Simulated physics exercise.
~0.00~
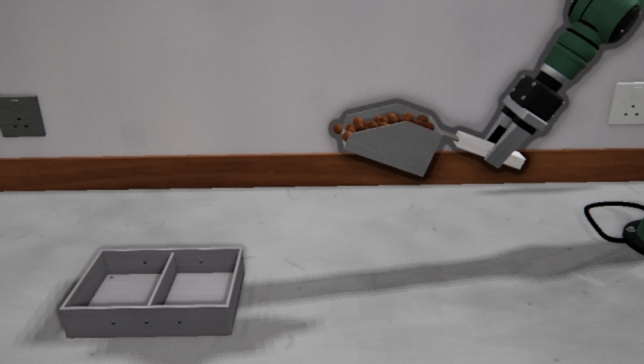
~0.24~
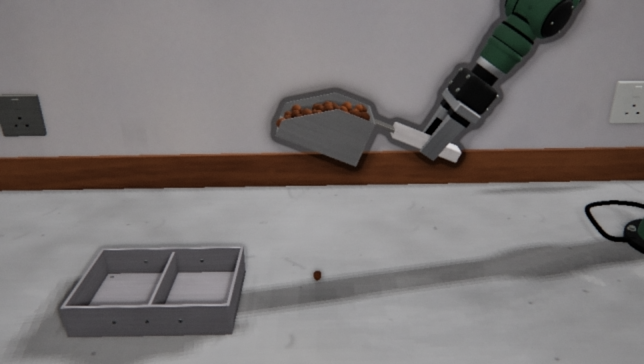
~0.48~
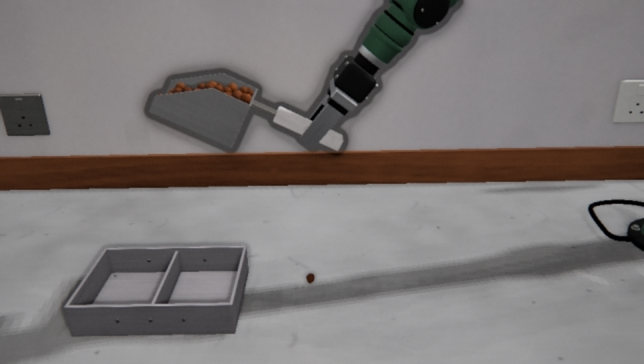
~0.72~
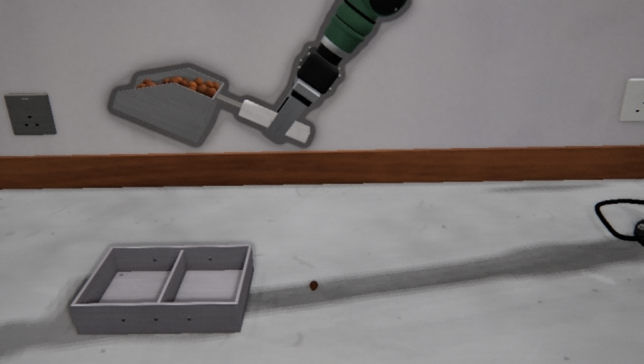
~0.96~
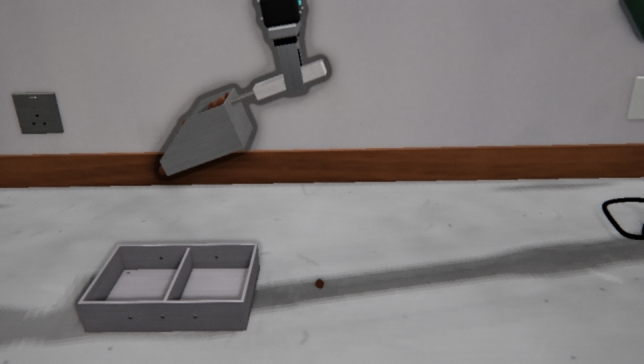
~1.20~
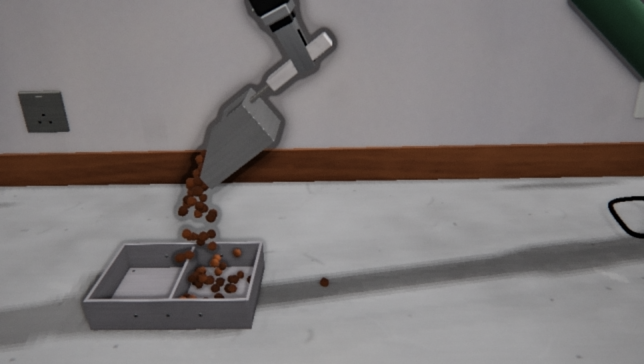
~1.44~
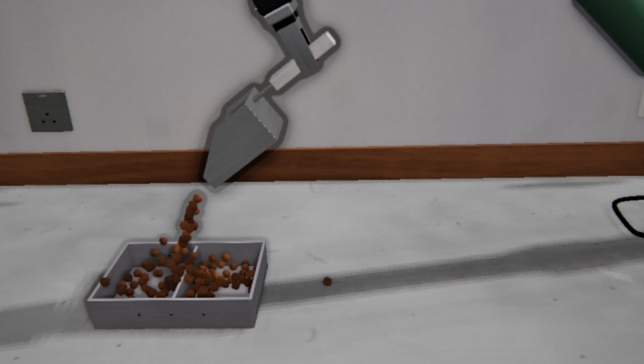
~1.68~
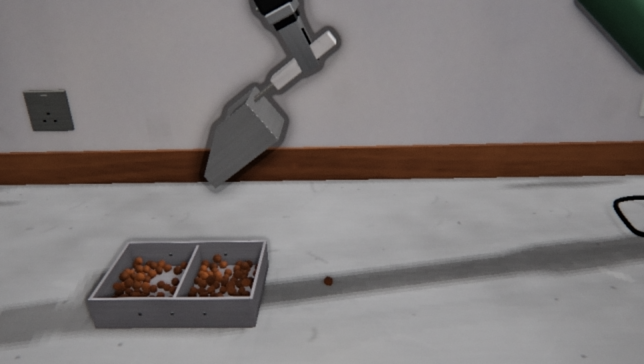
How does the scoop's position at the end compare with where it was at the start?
At the start the scoop is well to the right of the box, while at the end it is farther left, held above the box.
At first, a robot arm holds a grey scoop loaded with brown hazelnuts in the air, to the right of an empty two-part box on a pale table. The arm carries the scoop left, and a single nut ends up on the table. Above the box it shifts back a little to the right and tips the scoop's open end downward. The nuts pour out, landing first in the right compartment and then in the left one too. The stream thins and stops, leaving nuts in both compartments, one stray on the table, and the tilted scoop held still above.
